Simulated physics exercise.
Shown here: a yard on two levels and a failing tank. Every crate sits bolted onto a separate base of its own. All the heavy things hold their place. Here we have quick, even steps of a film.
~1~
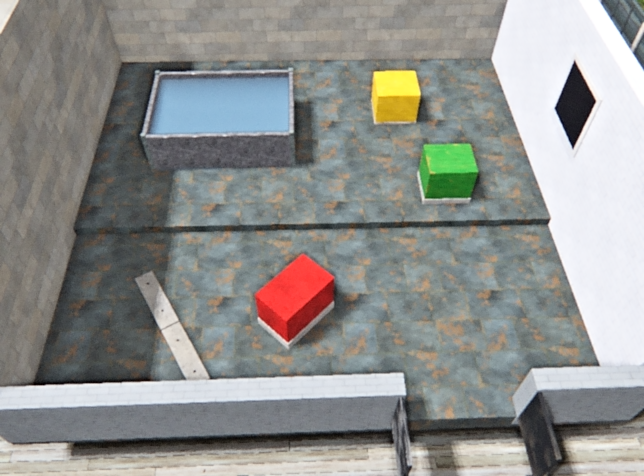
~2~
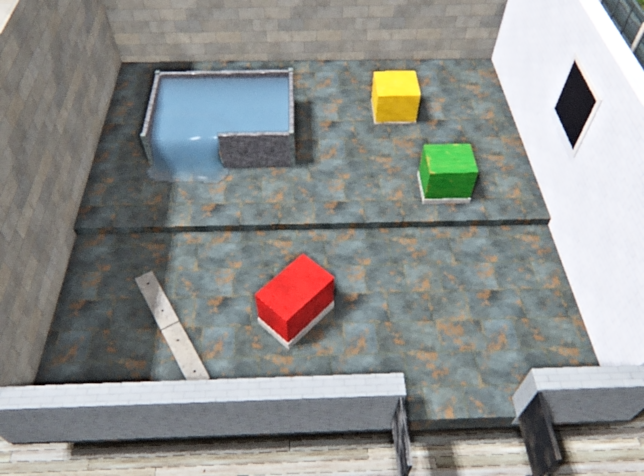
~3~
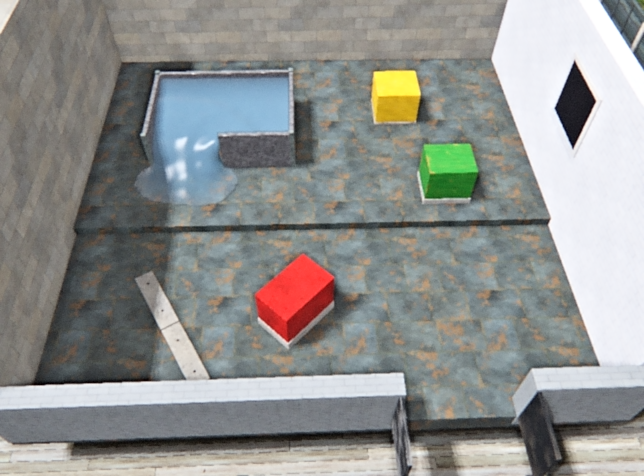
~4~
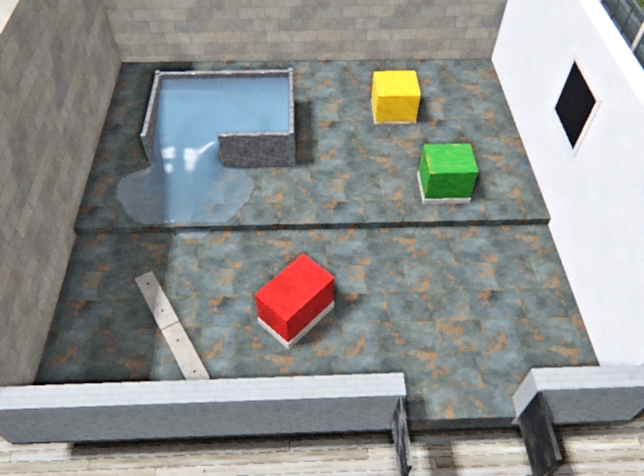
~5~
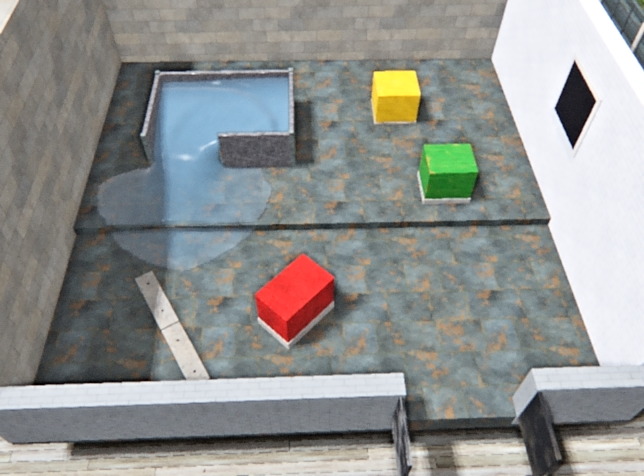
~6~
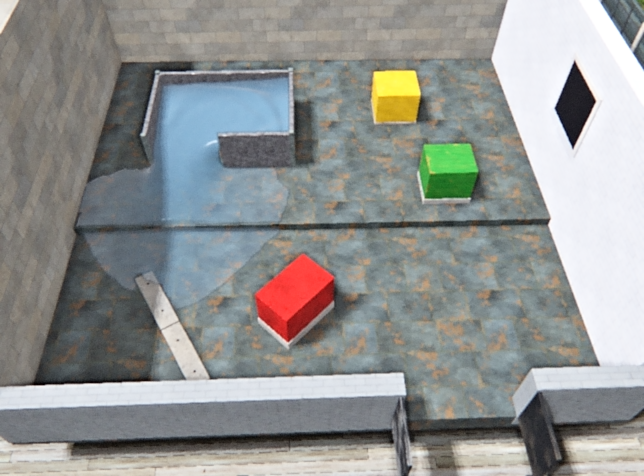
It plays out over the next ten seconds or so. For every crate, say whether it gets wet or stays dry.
The yellow crate will come out dry; the green crate will come out dry; the red crate will come out wet.
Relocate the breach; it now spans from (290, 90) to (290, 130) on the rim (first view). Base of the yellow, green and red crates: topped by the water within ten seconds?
In my view the yellow crate gets reached; as for the green crate, it gets reached; the red crate is never reached.
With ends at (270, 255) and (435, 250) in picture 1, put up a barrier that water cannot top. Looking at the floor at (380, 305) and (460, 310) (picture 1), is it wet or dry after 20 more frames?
Reached, reached.
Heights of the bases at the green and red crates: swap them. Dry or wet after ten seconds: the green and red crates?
So green stays unflooded, and red gets reached.
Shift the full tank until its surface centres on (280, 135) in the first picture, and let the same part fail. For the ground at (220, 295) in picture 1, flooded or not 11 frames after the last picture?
Submerged.
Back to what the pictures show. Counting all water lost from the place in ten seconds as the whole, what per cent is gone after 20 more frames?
My figure is about 0 in a hundred.
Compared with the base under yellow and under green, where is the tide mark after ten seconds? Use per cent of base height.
0 and 0 per cent, in that order.
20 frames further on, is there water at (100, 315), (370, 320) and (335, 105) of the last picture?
Status per point, in sequence: Waterlogged, then waterlogged, then unwetted.
A moment on, water covers 25 % of the floor; the yellow crate not reached, the green crate not reached, the red crate water round its plinth.
Next, water covers 30 % of the floor; the yellow crate not reached, the green crate not reached, the red crate water round its plinth.
Then, water covers 40 % of the floor; the yellow crate not reached, the green crate not reached, the red crate water round its plinth.
Later, water covers 50 % of the floor; the yellow crate not reached, the green crate not reached, the red crate water round its plinth.
In the end, water covers 45 % of the floor; the yellow crate stayed above the water, the green crate stayed above the water, the red crate was topped.
